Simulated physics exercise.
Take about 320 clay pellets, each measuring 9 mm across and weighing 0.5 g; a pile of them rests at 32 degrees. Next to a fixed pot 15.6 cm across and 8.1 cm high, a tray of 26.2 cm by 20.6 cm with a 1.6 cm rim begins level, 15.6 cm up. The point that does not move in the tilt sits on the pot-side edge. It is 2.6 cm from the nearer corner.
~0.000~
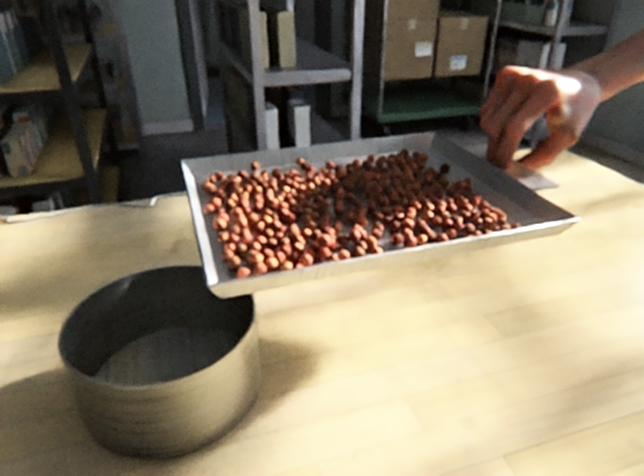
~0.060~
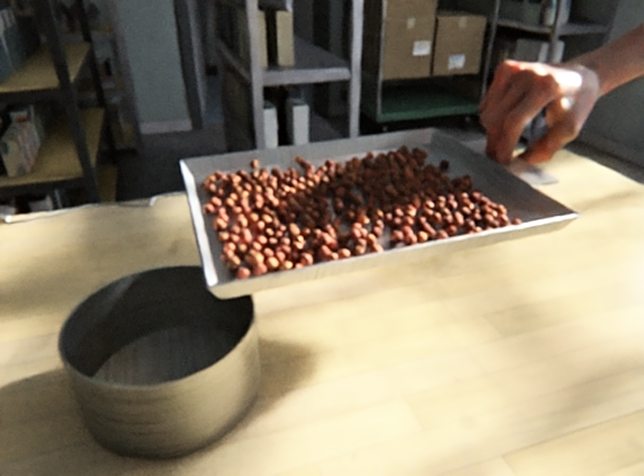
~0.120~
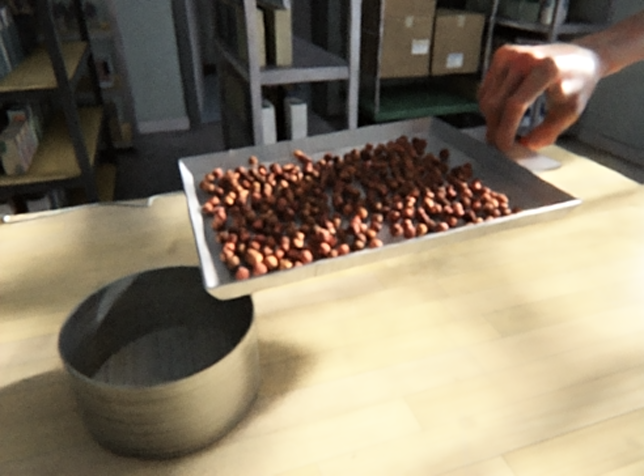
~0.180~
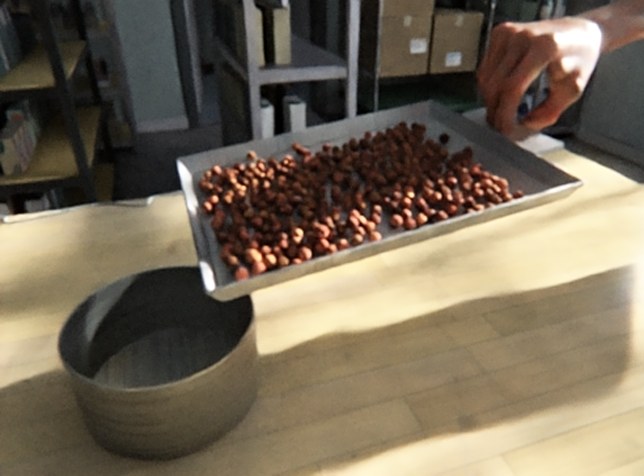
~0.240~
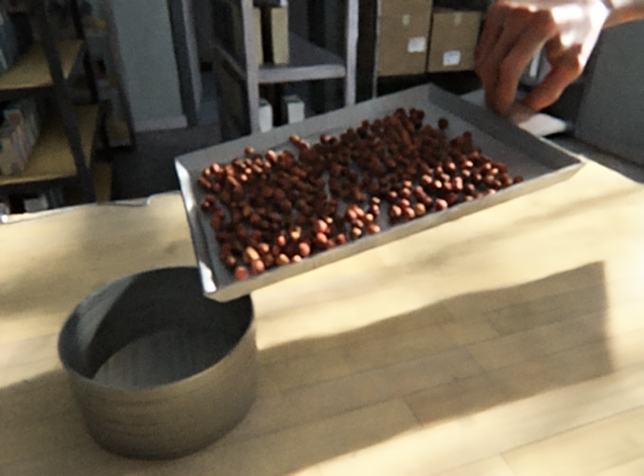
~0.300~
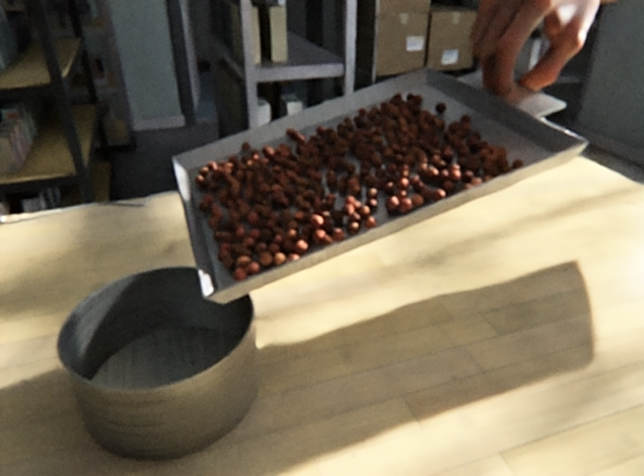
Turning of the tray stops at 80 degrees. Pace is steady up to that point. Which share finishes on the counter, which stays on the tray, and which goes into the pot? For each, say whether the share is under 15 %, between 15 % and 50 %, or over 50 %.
Counter: Expect a moderate portion; tray: Expect a minor portion; pot: Expect over half the total.
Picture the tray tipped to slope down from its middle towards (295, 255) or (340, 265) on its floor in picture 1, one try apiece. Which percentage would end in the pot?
About 5 and 0 per cent.
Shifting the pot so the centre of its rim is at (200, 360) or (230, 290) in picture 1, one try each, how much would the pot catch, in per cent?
In order, about 70 and about 25 per cent.
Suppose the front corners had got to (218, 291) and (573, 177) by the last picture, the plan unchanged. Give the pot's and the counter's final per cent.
Pot: 0, counter: 100.
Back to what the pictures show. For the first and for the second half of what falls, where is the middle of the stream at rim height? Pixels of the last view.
Earlier half close to (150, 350), later half at (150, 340) in pixels.
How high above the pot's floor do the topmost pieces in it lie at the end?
Height: Approx. 2.0 cm.
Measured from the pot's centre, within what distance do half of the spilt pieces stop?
Roughly 14 cm from the centre.
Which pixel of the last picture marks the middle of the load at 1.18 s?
Load centre, approx.: (190, 217) px.
After 0.83 s, tilt 46 degrees; the tray holds 100 %, the pot 0 %.
After 1.18 s, tilt 66 degrees; the tray holds 75 %, the pot 10 %.
After 1.62 s, tilt 80 degrees; the tray holds 5 %, the pot 55 %.
In the end, at 2.4 s, counter 35 %, tray 0 %, pot 65 %.
